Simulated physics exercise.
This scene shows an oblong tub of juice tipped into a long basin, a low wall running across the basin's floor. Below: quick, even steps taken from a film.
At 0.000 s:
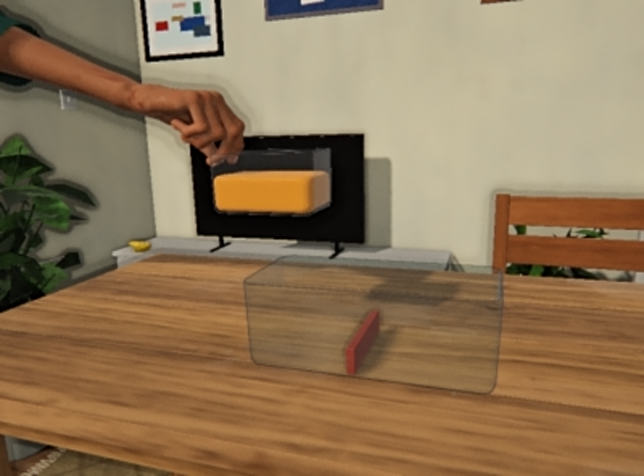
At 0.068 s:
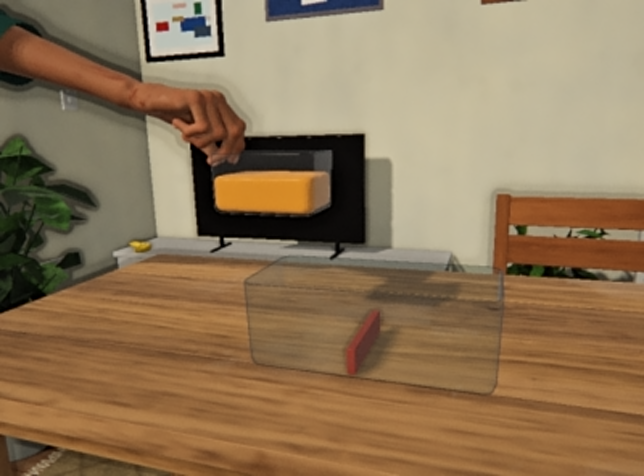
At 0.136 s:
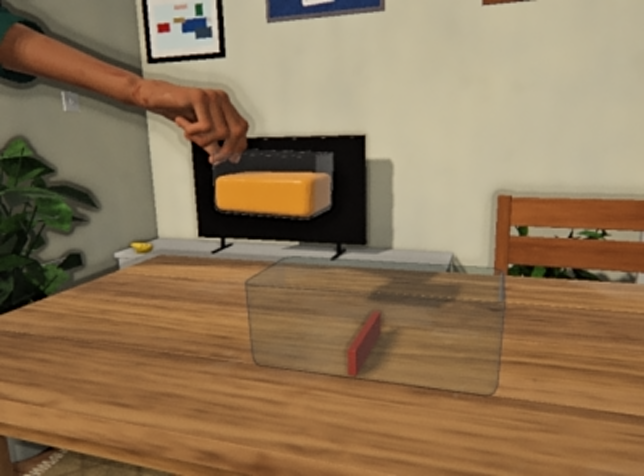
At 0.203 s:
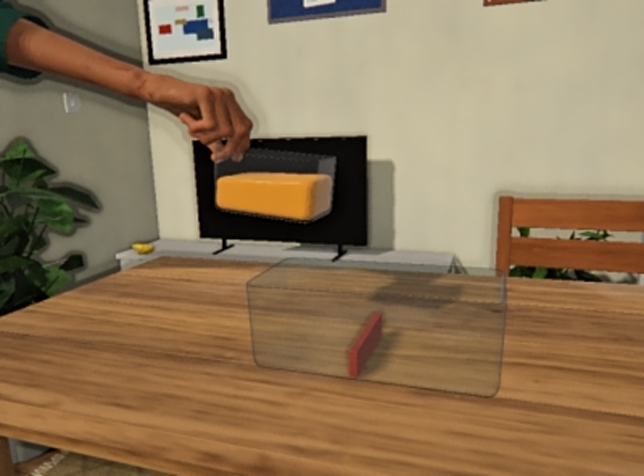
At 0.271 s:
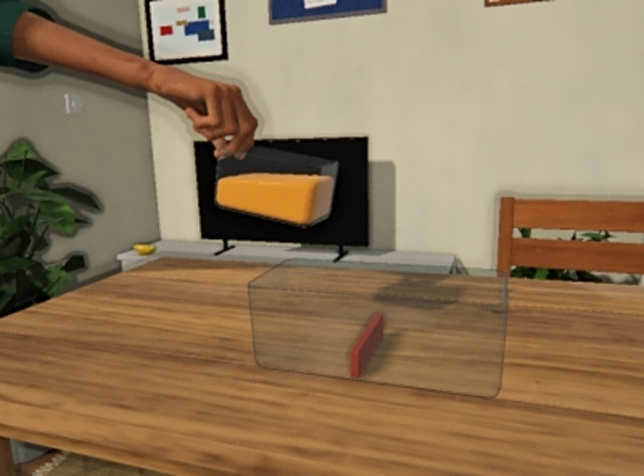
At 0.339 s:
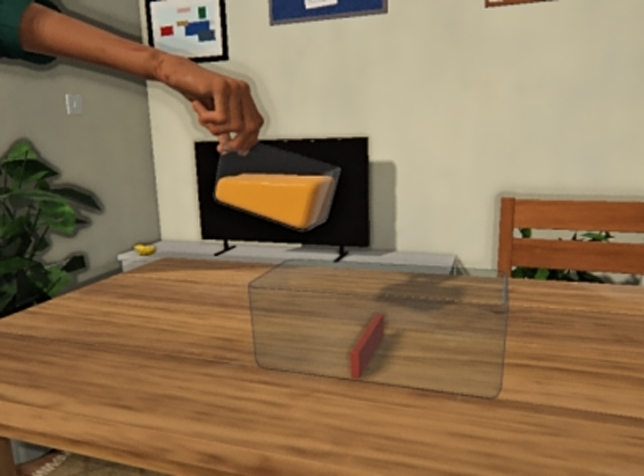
In a room with a wooden table, a hand holds a clear oblong tub of orange juice above and behind a long, transparent basin with a low red wall across its floor. The tub begins level, then tilts slowly at first and more steeply afterward, its right side dipping while the basin stays still.
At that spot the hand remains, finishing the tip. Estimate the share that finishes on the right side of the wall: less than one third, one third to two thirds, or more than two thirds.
I expect the share right of the wall to be at least a third but at most two thirds.
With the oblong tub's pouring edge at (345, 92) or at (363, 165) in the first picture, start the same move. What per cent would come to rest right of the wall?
Around 85 percent first, around 90 percent second.
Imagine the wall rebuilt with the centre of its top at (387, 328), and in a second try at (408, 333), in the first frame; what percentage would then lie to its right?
First try close to 10 percent, second try close to 5 percent.
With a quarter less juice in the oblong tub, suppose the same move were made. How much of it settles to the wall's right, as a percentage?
The share comes to roughly 35 per cent.
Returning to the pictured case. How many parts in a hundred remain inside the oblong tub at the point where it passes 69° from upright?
Roughly 55 percent.
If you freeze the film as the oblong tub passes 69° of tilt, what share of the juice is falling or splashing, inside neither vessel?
Somewhere around 30 per cent of it.
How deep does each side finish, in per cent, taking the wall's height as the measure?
The left reads 40 in a hundred and the right 40 in a hundred.
A moment on, the oblong tub is tipped part way and 55 per cent is still to pour, 3 is left of the wall and 12 right of it.
Next, the oblong tub is tipped right over and 13 per cent is still to pour, 26 is left of the wall and 53 right of it.
Then the oblong tub is tipped right over and 0 per cent is still to pour, 44 is left of the wall and 54 right of it.
Later the oblong tub is tipped right over and 0 per cent is still to pour, 45 is left of the wall and 54 right of it.
In the end 45 per cent lies left of the wall, 54 right of it and 0 outside.
